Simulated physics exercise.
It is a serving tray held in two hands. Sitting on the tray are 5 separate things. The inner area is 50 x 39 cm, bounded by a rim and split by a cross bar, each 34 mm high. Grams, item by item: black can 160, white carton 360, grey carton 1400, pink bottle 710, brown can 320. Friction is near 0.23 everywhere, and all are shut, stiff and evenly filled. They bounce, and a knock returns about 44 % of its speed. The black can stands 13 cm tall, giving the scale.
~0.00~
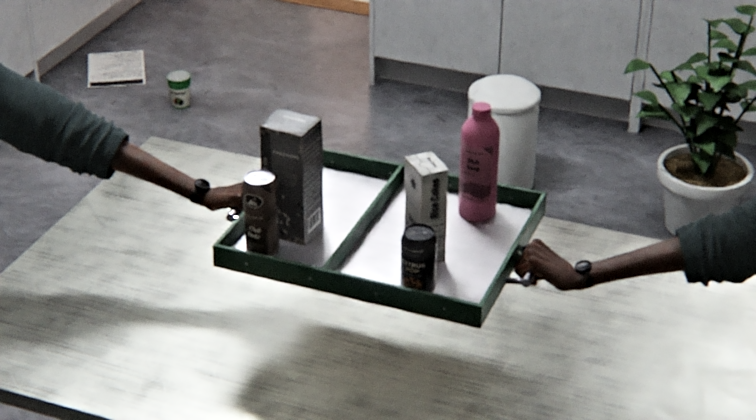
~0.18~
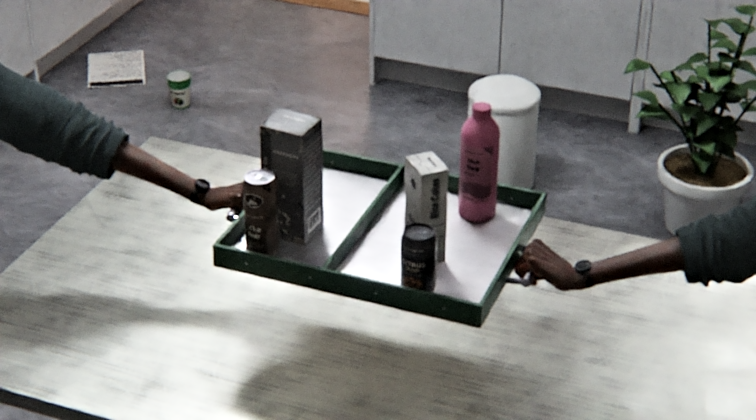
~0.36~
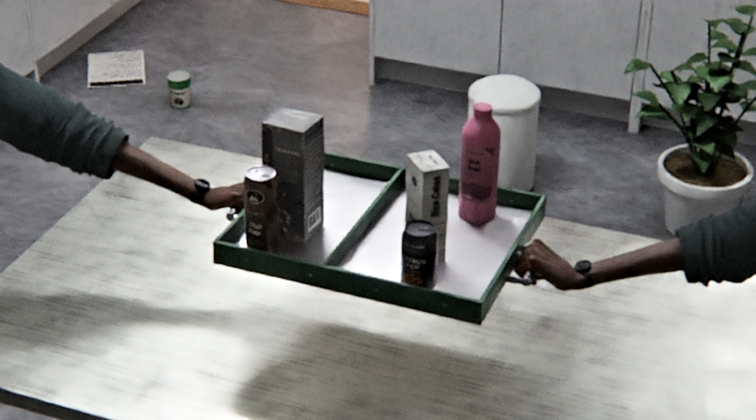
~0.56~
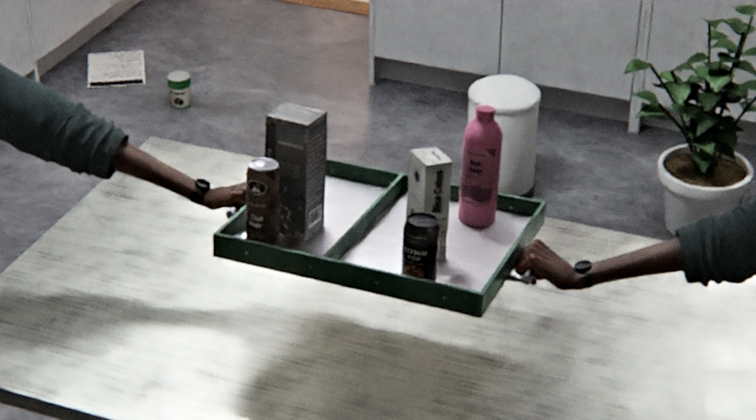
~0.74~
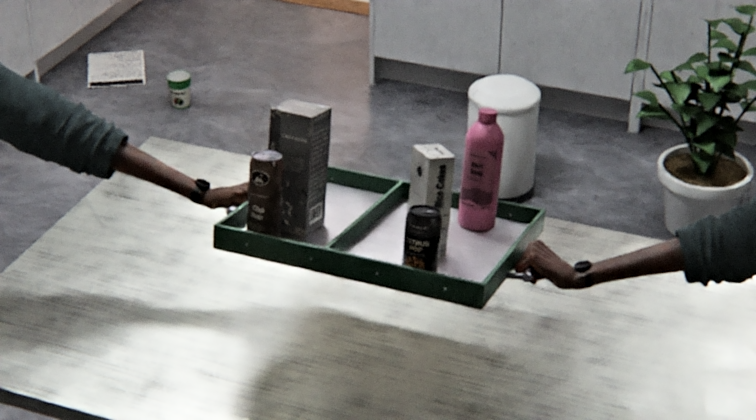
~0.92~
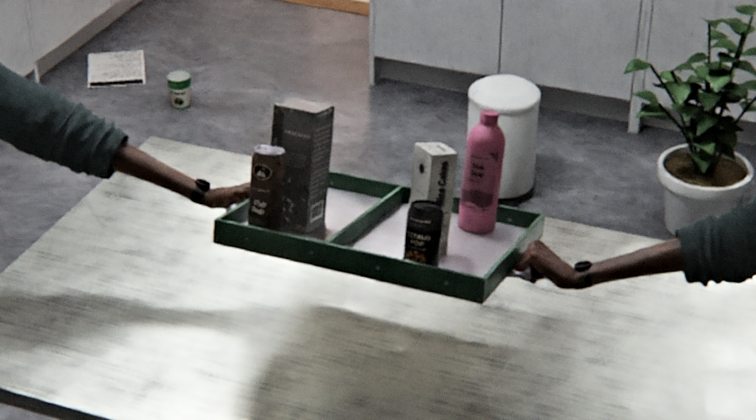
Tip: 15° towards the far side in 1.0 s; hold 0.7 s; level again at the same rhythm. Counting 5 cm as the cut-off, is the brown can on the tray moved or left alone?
It is moved.
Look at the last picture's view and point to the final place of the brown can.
It ends up at about (286, 214).
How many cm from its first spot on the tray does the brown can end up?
I'd say about 11 cm between start and finish.
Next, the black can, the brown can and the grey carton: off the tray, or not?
Once it all settles, the black can stays on its surface, the brown can stays on its surface and the grey carton leaves its surface.
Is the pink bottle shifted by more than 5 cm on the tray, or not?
The pink bottle holds its spot.
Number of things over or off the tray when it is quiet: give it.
That makes 2.
Around 1.42 s, tray at 15°, far edge down; brown can shifted 6 cm near (281, 184); grey carton shifted 7 cm; white carton shifted 7 cm.
Around 1.82 s, tray at 15°, far edge down; brown can shifted 18 cm near (305, 170); grey carton shifted 19 cm; black can shifted 17 cm.
Around 2.22 s, tray at 10°, far edge down; grey carton now off the tray; brown can tipped 56° against what carries it near (308, 161); white carton shifted 19 cm.
Around 2.52 s, tray at 2°, far edge down; brown can on its side near (287, 205); white carton shifted 19 cm; black can shifted 24 cm.
Finally (3.3 s), off the tray, grey carton; on their side or leaning hard on the tray, brown can; not toppled but over 5 cm from the start, black can and white carton; pink bottle still in place (within 5 cm). Final places as that camera would see them, brown can near (287, 214).
